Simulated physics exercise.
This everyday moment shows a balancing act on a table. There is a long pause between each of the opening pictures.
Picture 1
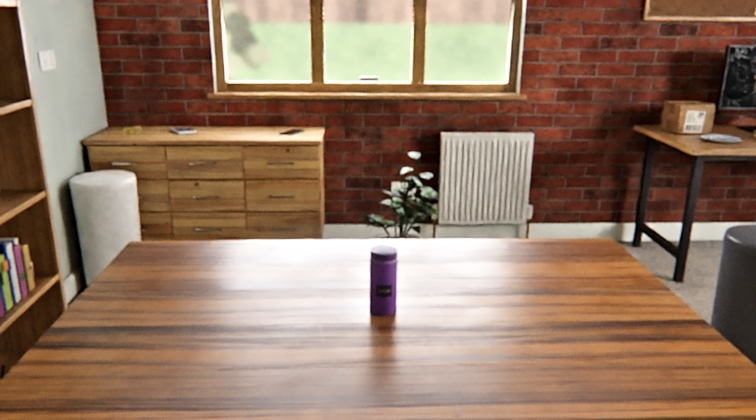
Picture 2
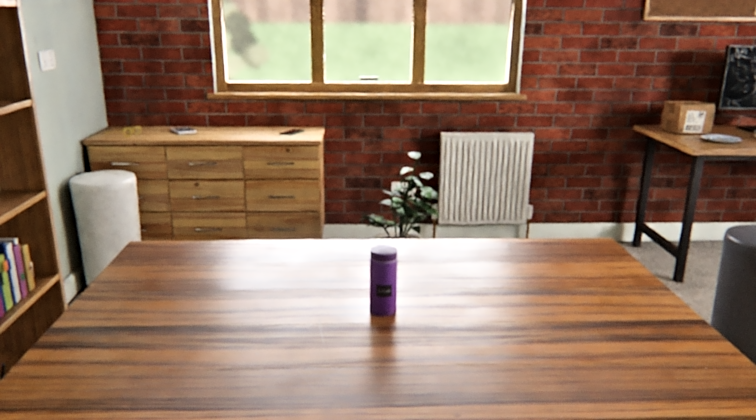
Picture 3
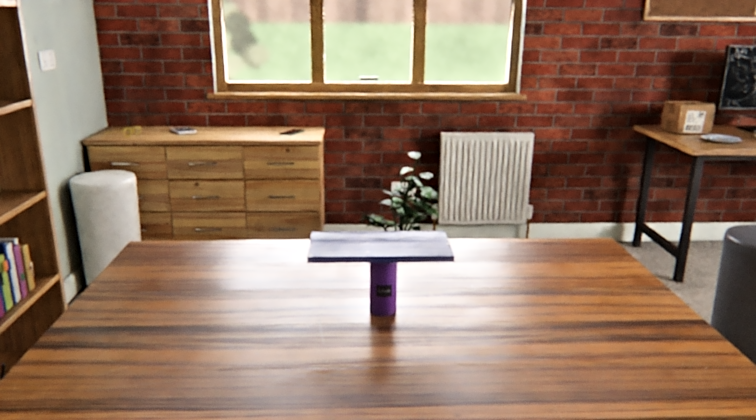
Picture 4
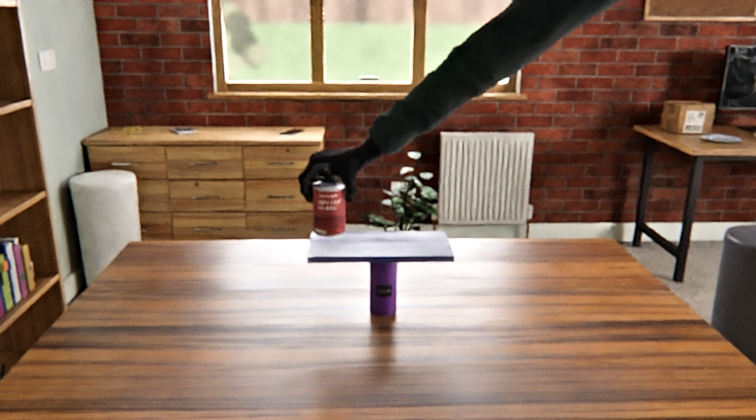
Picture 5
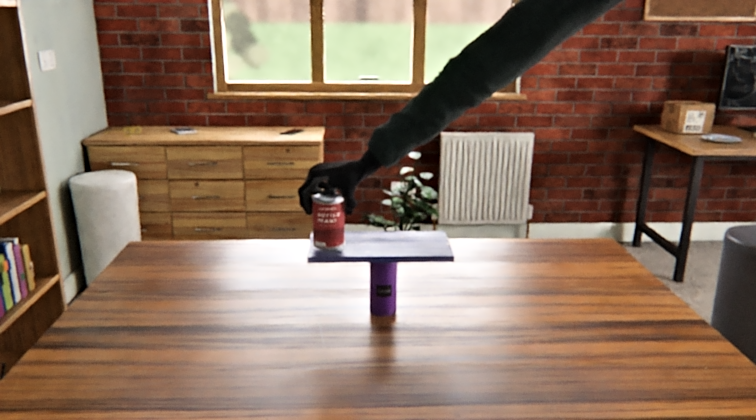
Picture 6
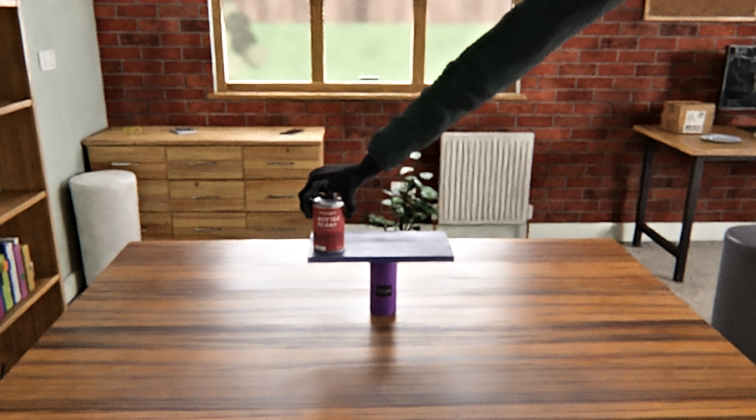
A purple jar stood alone on a wooden table, then a flat board appeared balanced on top of it, and a dark-gloved hand lowered a red tin onto the board's left end, still gripping it.
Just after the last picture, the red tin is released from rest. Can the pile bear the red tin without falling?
No, it falls.
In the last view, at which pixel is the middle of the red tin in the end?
End position: Approximately (255, 315).
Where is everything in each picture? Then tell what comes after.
In the first frame, the last thing is not in view yet; purple jar (383, 280).
In the second frame, the last thing is not in view yet; purple jar (383, 280).
In the third frame, the last thing is not in view yet; purple jar (383, 280).
In the fourth frame, coming down; red tin (329, 208); purple jar (383, 280).
In the fifth frame, coming down; red tin (329, 221); purple jar (383, 280).
In the sixth frame, set down, still held; red tin (329, 225); purple jar (383, 280).
Then, 0.40 s on from there, red tin now fallen; blue board turned 56° from how it was put.
Then, 0.50 s on from there, blue board turned 55° from how it was put.
Then, 0.70 s on from there, blue board now fallen; purple jar turned 49° from how it was put.
Then, 0.80 s on from there, purple jar now fallen.
In the end, fallen, red tin, purple jar and blue board. At the end, from the last picture's camera, red tin near (255, 315). The stack loses its balance.
